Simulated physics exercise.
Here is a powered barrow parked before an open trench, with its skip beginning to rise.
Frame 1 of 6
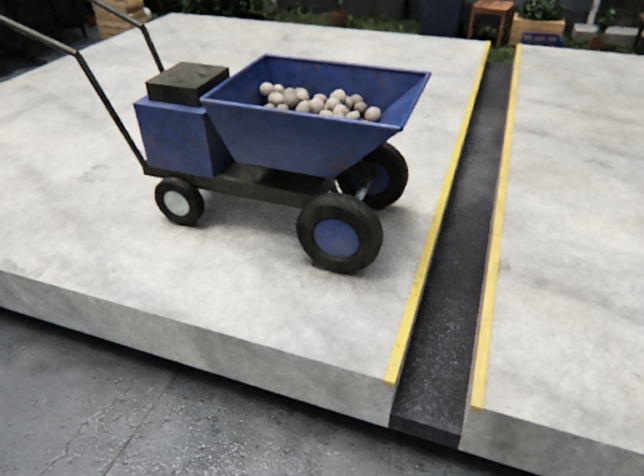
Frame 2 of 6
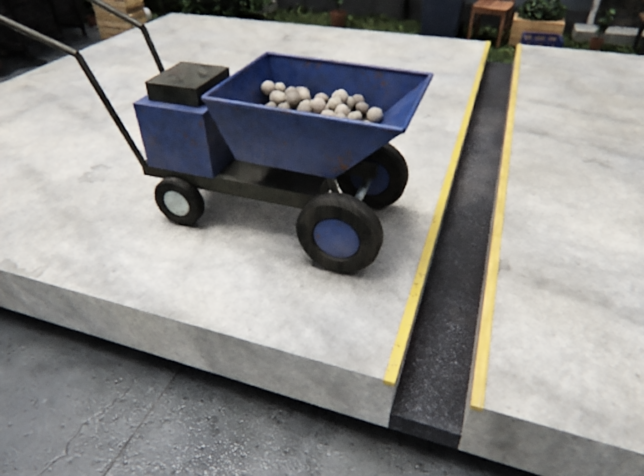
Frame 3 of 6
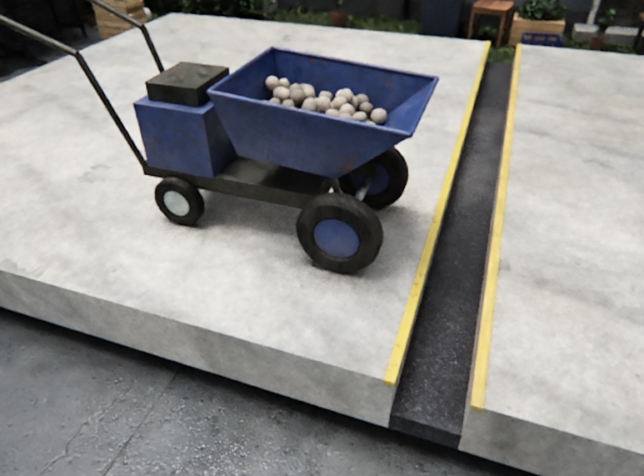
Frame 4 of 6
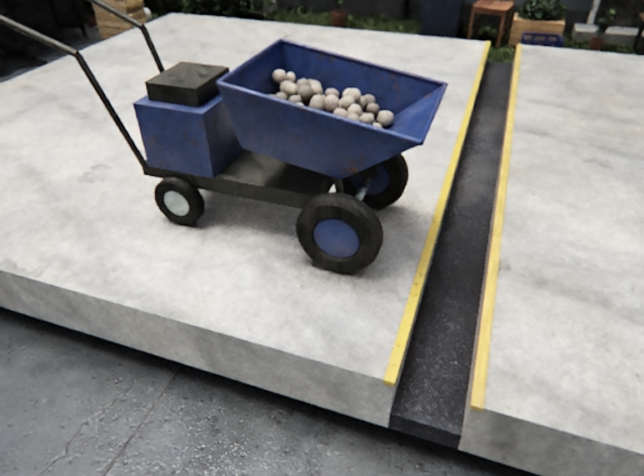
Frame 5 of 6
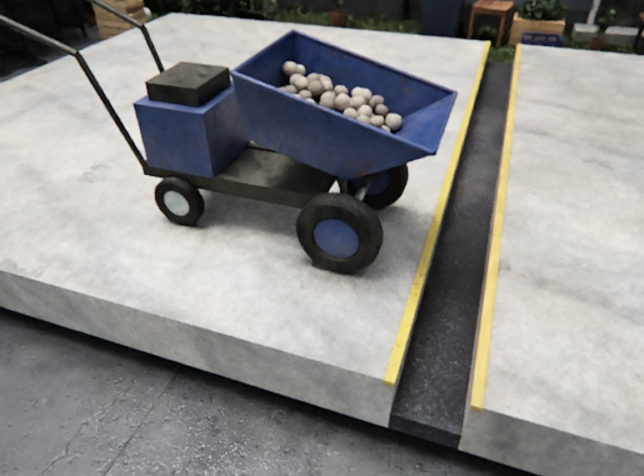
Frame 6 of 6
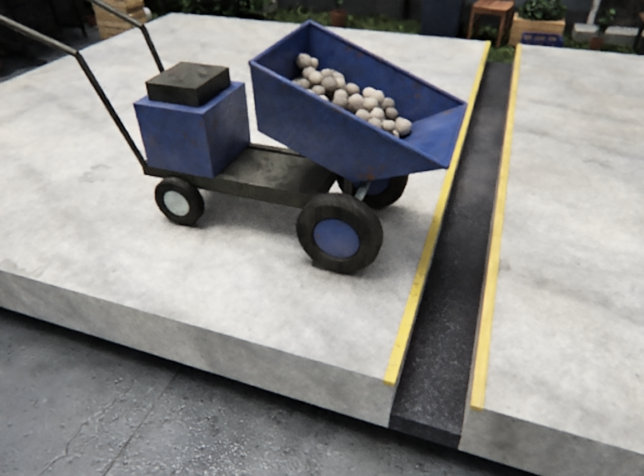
A blue skip filled with round, pale pebbles gradually tilts forward to the right on a small four-wheeled barrow, its rear end rising while the barrow stays still beside a dark, yellow-edged trench between pale slabs.
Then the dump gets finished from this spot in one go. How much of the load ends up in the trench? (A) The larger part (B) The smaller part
The smaller part (B).
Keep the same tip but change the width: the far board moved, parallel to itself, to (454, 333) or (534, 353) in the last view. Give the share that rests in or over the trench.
The first try lands around 0 %, the second around 100 %.
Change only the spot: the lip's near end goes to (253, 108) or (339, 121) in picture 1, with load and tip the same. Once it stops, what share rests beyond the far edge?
In order, 0 % followed by 0 %.
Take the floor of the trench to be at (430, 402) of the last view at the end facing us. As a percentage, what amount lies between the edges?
It lands somewhere near 20 percent.
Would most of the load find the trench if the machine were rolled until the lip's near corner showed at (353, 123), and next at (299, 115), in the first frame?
From the first position beyond one half lands between the edges, from the second beyond one half.
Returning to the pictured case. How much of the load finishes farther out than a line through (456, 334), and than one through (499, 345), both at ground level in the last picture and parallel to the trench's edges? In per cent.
80 % and 60 %, in that order.
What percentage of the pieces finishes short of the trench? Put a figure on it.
Share: Near 0 %.
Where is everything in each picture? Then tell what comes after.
In the first picture, lip of the skip near (400, 129), level; top of the load near (303, 113), river pebbles; first edge of the trench near (407, 321); far edge near (485, 341), the trench under half as wide as the skip, and about half as deep as wide.
In the second picture, lip of the skip near (403, 131), tipped barely; top of the load near (305, 112).
In the third picture, lip of the skip near (410, 135), tipped barely; top of the load near (288, 106).
In the fourth picture, lip of the skip near (421, 143), tipped a little; top of the load near (295, 102).
In the fifth picture, lip of the skip near (433, 154), tipped a little; top of the load near (305, 97).
In the sixth picture, lip of the skip near (446, 167), tipped clearly; top of the load near (303, 88); first edge of the trench near (407, 321); far edge near (485, 341).
Shortly afterwards, skip tipped steeply; the whole lot in the skip.
Next, skip tipped right over; near two thirds in the skip; a little in or heaped over the trench; near a quarter beyond it.
Some moments later, skip tipped right over; a little in the skip; near a quarter in or heaped over the trench; near two thirds beyond it.
In the end, skip tipped right over; near a third in or heaped over the trench; near two thirds beyond it.
